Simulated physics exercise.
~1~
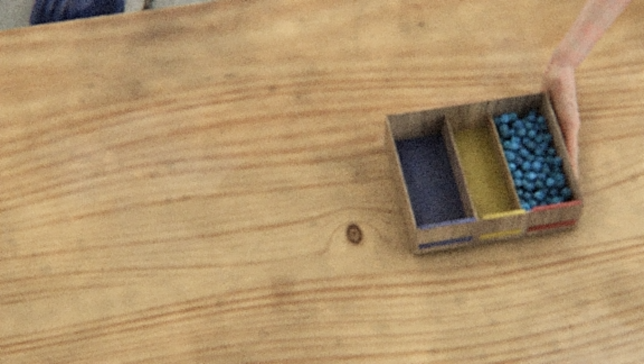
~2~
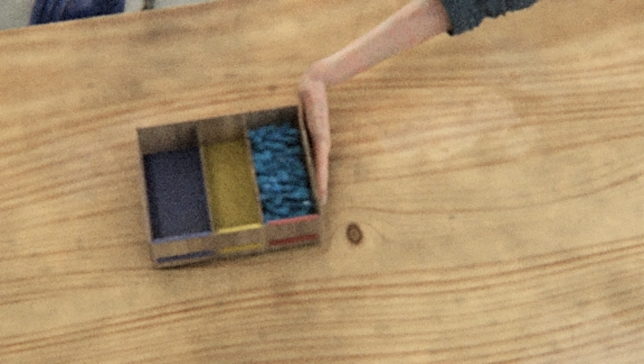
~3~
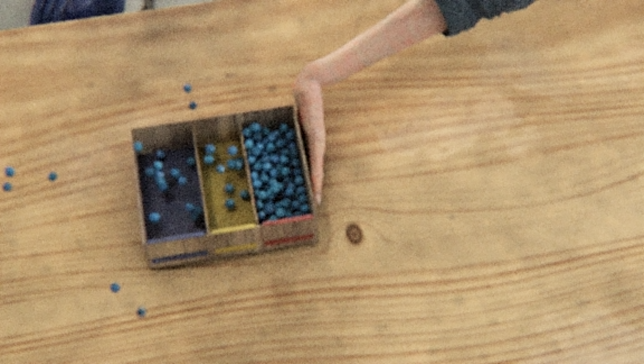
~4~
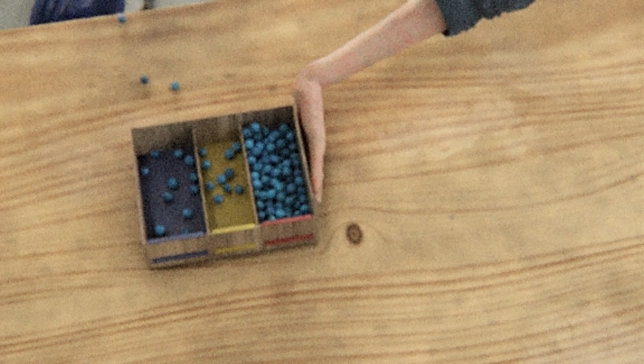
In the video, a hand slides a three-section wooden tray leftward across a wooden table, and when it stops, blue balls spill from the right section into the yellow and dark blue ones, with a few leaving the tray, while most remain in the right section.
